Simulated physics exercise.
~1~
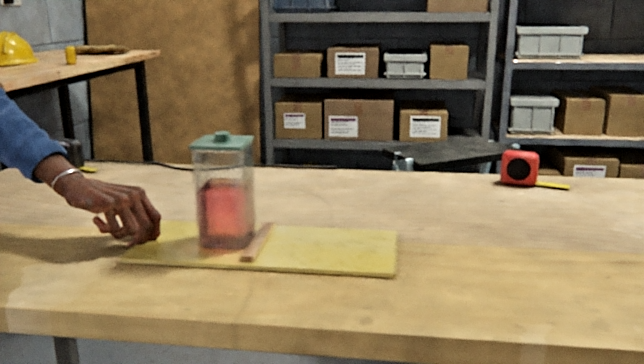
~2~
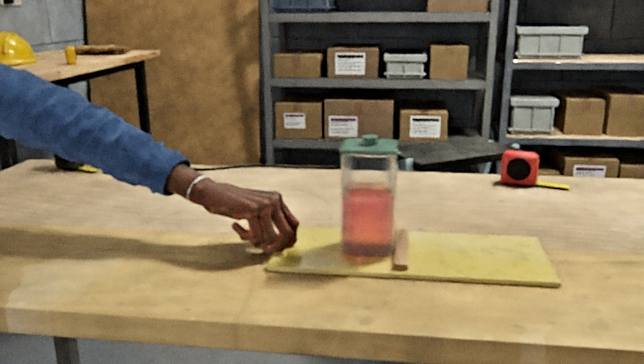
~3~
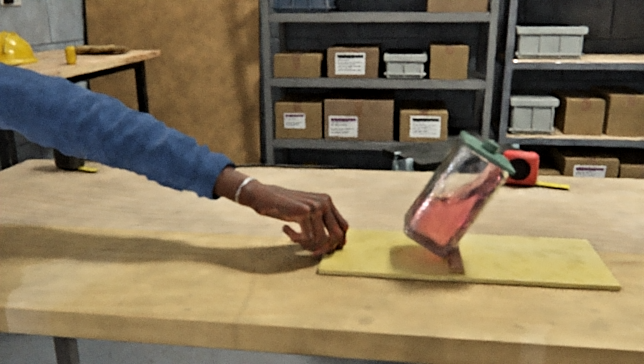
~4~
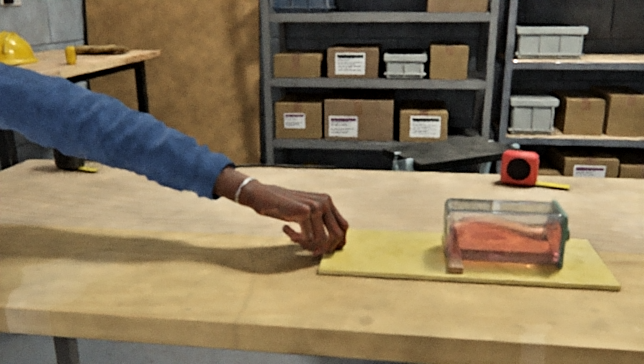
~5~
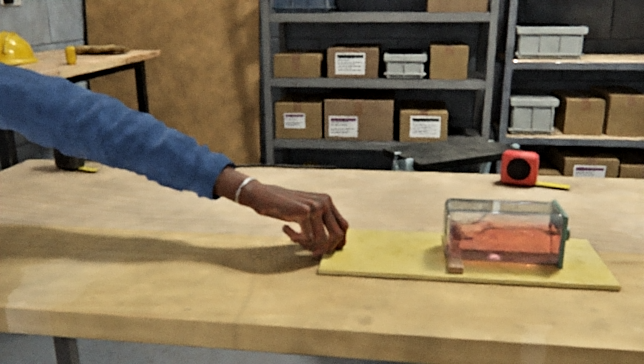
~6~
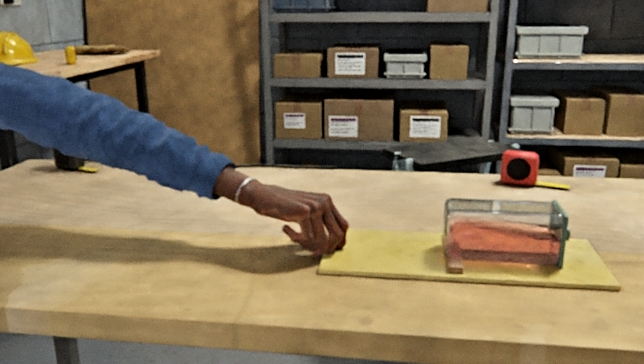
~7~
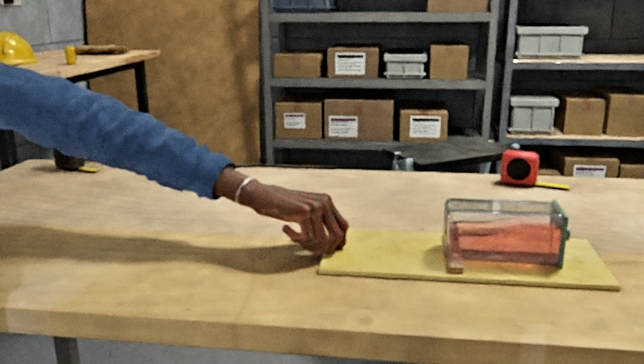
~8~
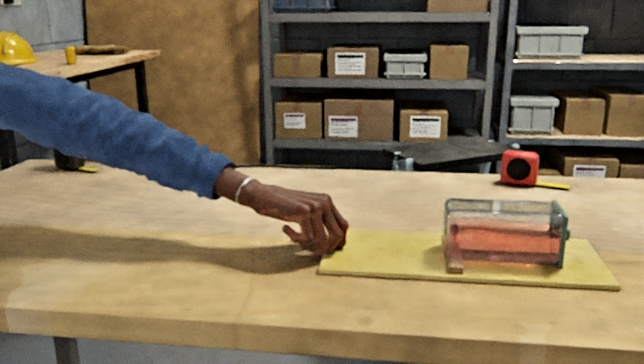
An arm in a blue sleeve with a pale wristband reaches in from the left over a wooden workbench, seen from the front by a still camera in a storeroom. Beside the hand, a clear container of red liquid with a green cap stands on a yellow board, against a low strip. Shelves of boxes and a red tape measure sit behind. The board glides right with the hand following, carrying the upright container. Then the board stops, and the container tips rightward over the strip. It lands on its side and stays lying on the board, still capped.
